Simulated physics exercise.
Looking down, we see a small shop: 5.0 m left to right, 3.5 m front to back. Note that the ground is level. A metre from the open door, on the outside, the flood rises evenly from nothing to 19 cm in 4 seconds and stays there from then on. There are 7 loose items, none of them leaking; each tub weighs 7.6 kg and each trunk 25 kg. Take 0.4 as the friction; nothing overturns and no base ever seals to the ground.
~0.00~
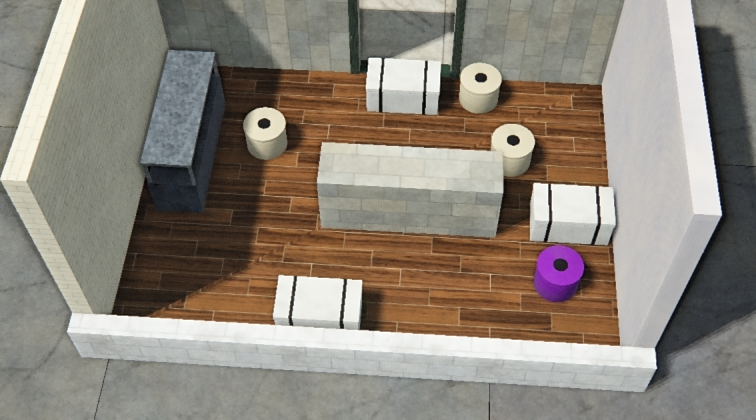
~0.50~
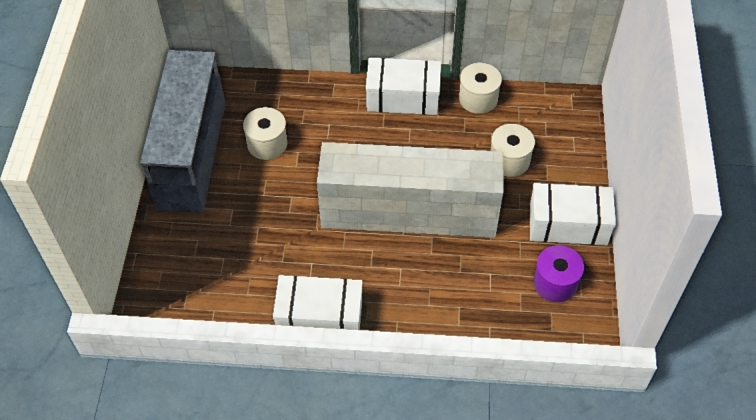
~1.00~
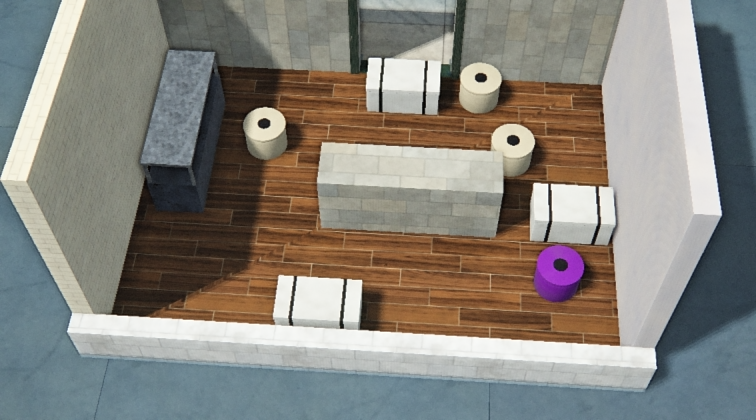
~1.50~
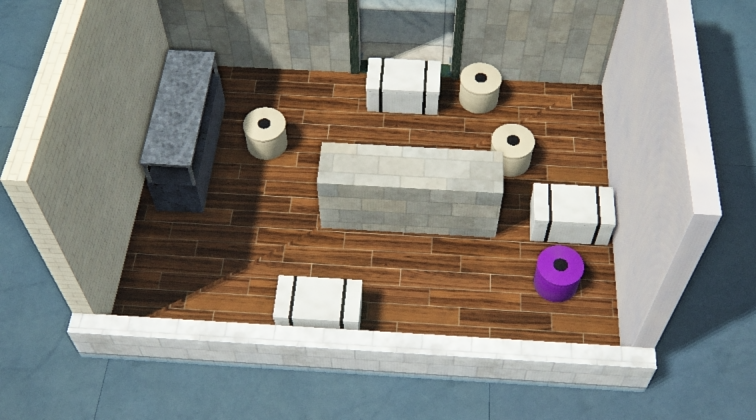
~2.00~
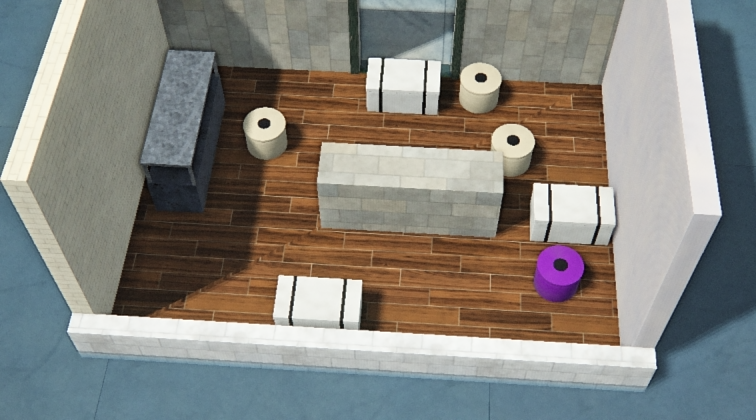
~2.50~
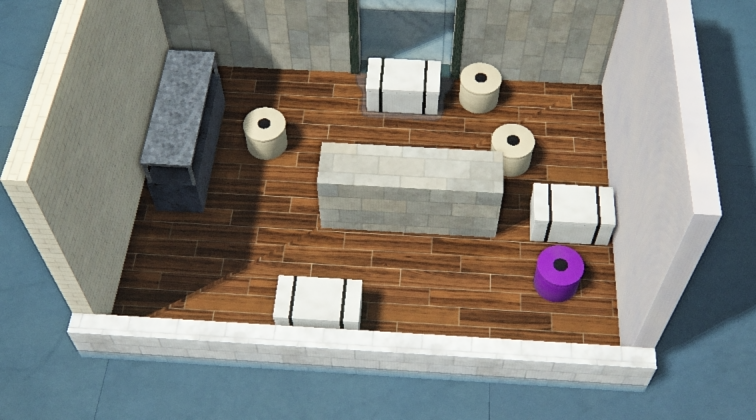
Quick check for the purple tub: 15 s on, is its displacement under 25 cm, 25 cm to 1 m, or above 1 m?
It's going to make a modest move.
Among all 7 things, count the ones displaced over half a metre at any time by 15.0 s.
The answer here is 7.
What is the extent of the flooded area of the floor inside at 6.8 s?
My estimate is roughly 11.5 m2.
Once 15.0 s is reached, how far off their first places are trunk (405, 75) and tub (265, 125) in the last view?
One is off by 250 cm, the other by 60 cm, in the order asked.
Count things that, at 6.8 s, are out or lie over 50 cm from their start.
By my reckoning, 2.
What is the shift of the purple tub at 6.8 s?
I'd guess some 0 cm by then.
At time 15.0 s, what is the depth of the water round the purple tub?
Roughly 9 cm.
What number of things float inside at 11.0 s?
Count at that moment: 3.
After 3.5 s the purple tub is near (561, 265), 0.0 m from its start, aground; 0 afloat.
After 6.8 s the purple tub is near (561, 265), 0.0 m from its start, aground; 2 afloat.
After 11.0 s the purple tub is near (556, 274), 0.1 m from its start, aground; 3 afloat.
After 15.0 s the purple tub is near (529, 310), 0.6 m from its start, afloat; 7 afloat.
